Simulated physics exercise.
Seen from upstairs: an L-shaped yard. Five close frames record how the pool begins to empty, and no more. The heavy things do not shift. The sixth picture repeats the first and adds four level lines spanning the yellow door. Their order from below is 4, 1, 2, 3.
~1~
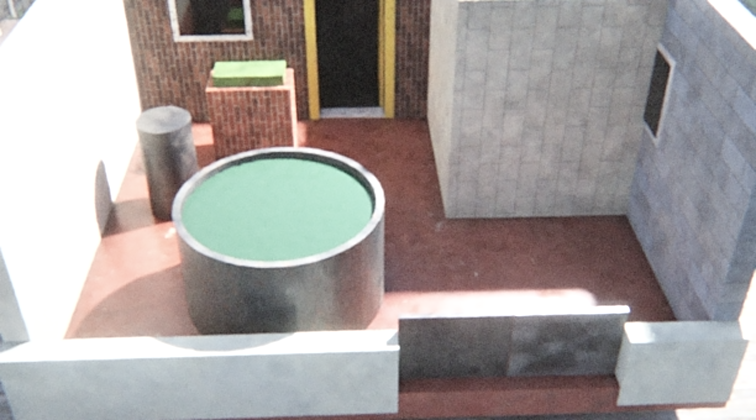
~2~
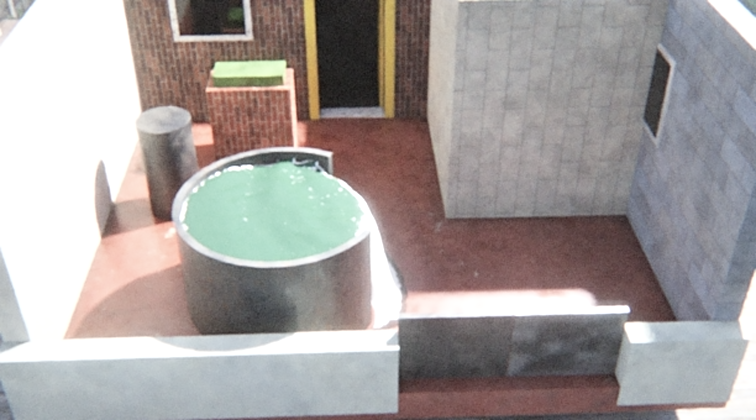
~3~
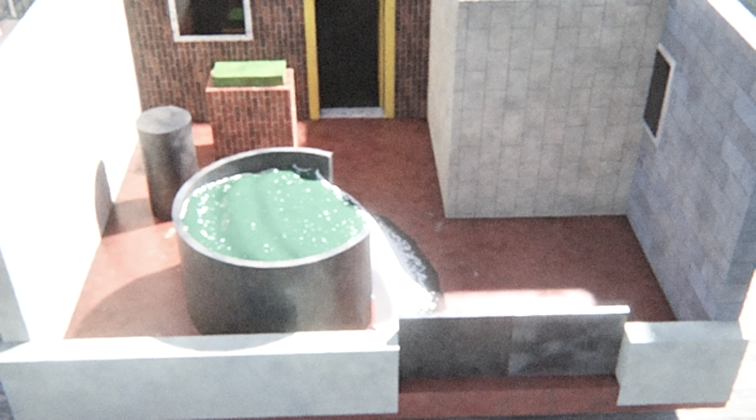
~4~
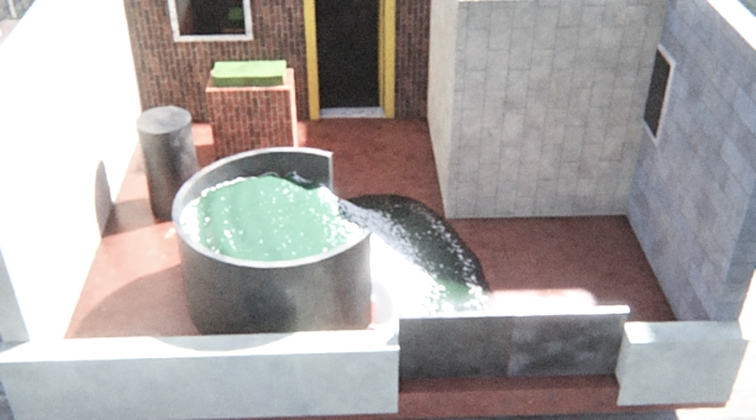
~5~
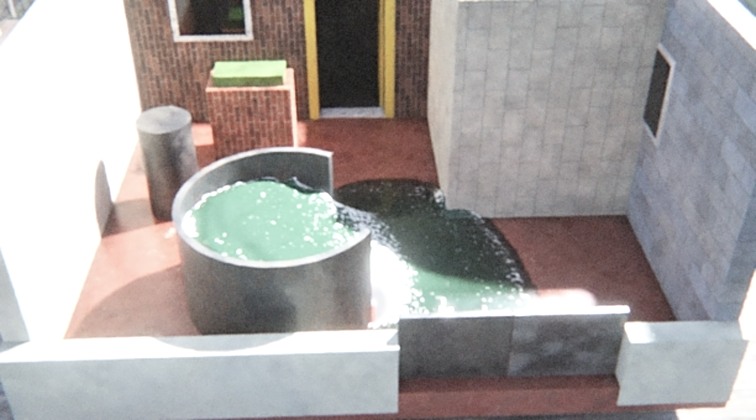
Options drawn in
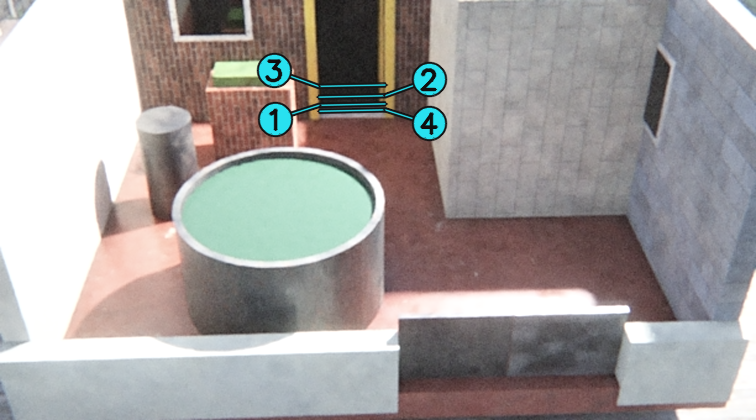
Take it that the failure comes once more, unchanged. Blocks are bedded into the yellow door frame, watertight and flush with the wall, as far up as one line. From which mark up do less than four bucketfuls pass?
Take 1.
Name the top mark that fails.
It is 4.
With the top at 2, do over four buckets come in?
No, that is safe.
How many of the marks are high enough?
Three of the four.
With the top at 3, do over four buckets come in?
No, not at all.
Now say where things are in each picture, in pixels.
Water in the pool at rest, its middle at (280, 208); foot of the yellow doorway at (352, 117); shut gate at (511, 323), in the first frame.
Front seen at (389, 293), 2 % of the ground wet, in the second frame.
Front seen at (426, 301), 6 % of the ground wet, in the third frame.
Front seen at (407, 202), 14 % of the ground wet, in the fourth frame.
Front seen at (419, 184), 24 % of the ground wet, in the fifth frame.
On the marked copy, 1 at (352, 104); 2 at (352, 96); 3 at (351, 85); 4 at (352, 110); from the bottom up 4, 1, 2, 3.
Choosing 1, a bucket or two gets in.
Choosing 2, nothing gets over.
Choosing 3, nothing gets over.
Choosing 4, some 15 bucketfuls get in.
